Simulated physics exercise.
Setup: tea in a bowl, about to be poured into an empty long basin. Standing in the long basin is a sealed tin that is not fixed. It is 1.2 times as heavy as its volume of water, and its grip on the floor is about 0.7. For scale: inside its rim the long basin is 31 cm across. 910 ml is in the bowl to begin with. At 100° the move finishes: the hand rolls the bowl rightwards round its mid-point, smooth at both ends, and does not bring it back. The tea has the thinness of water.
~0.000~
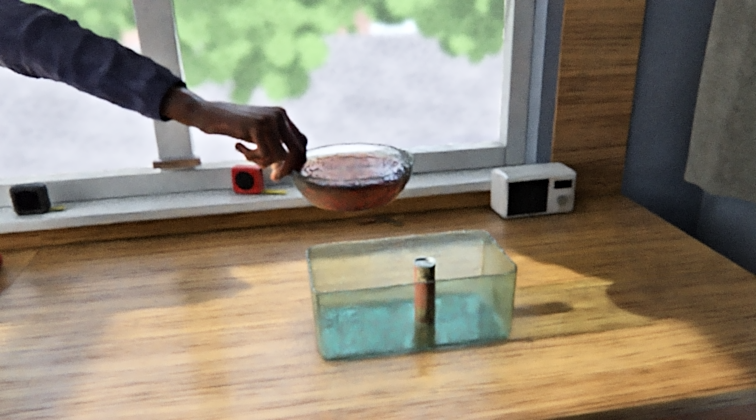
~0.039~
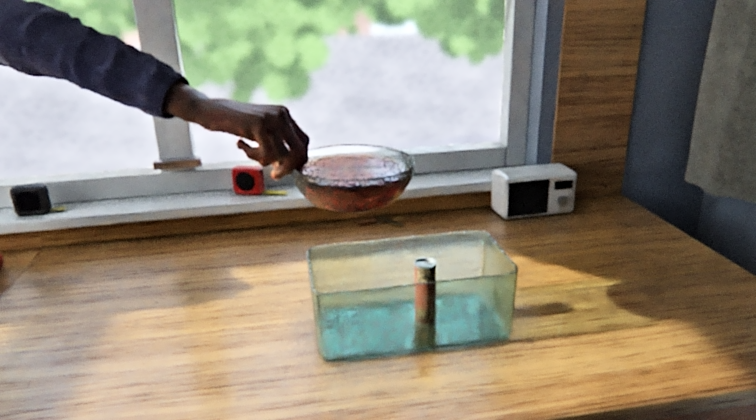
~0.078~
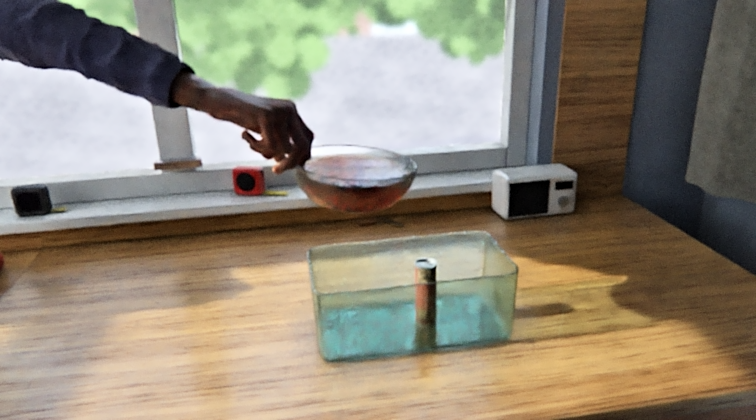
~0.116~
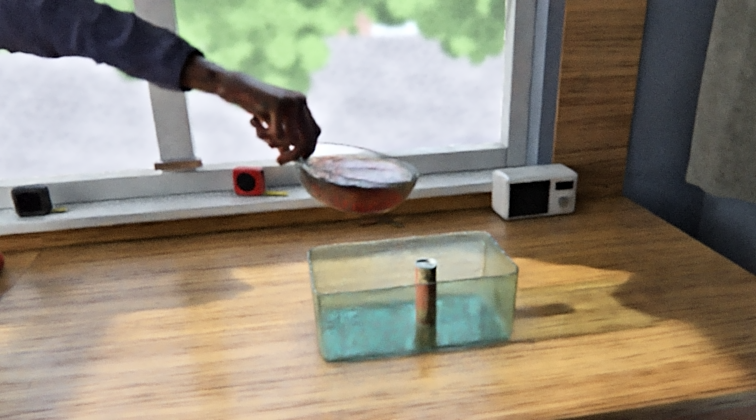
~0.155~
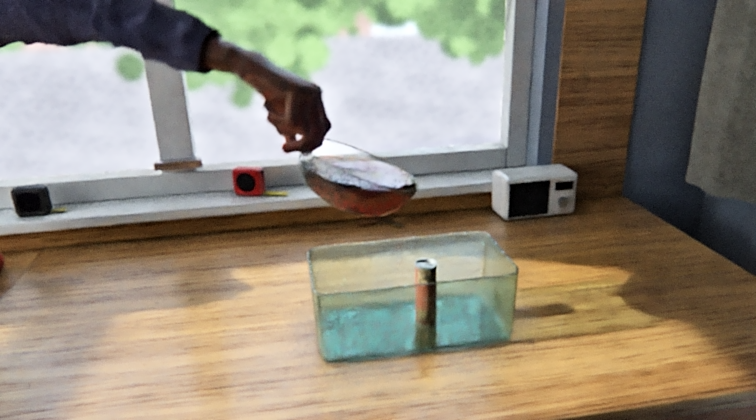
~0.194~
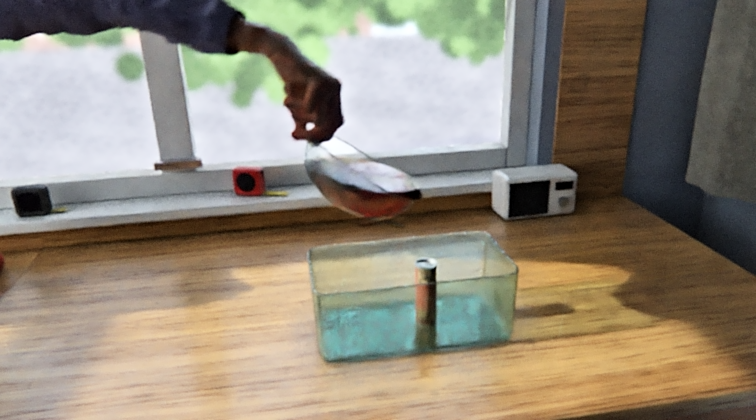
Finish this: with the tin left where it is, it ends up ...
It ends up standing.
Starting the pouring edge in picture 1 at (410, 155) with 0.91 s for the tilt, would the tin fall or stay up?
Then the tin remains standing.
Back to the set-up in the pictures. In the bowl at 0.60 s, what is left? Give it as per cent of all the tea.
Remaining share: Approx. 0 %.
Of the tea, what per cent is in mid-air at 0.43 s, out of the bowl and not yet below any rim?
It comes to about 34 percent.
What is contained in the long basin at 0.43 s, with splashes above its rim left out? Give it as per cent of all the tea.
Around 60 percent.
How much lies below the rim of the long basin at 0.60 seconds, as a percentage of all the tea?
Near 86 per cent of the total.
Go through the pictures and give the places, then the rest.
It leans 0°; its right rim is at (412, 157); the tea meets the walls at (293, 173) and (408, 164); the long basin's rim runs from (310, 270) to (501, 250); the tin's top is at (425, 264), in the first frame.
It leans 2°; its right rim is at (413, 159); the tea meets the walls at (294, 173) and (409, 166), in the second frame.
It leans 6°; its right rim is at (414, 164); the tea meets the walls at (295, 170) and (410, 169), in the third frame.
It leans 14°; its right rim is at (416, 172); the tea meets the walls at (297, 166) and (412, 173), in the fourth frame.
It leans 24°; its right rim is at (416, 183); the tea meets the walls at (301, 163) and (415, 176), in the fifth frame.
It leans 35°; its right rim is at (413, 195); the tea meets the walls at (307, 163) and (396, 178); 6 per cent is over the edge, in the sixth frame.
By 0.43 s the tilt is 97° and 4 per cent is still to pour; the tin stands where it began.
By 0.60 s the tilt is 100° and 0 per cent is still to pour; the tin stands where it began.
By 0.78 s the tilt is 100° and 1 per cent is still to pour; the tin stands where it began.
By 0.98 s the tilt is 100° and 0 per cent is still to pour; the tin stands where it began.
At rest the tin stands where it began.
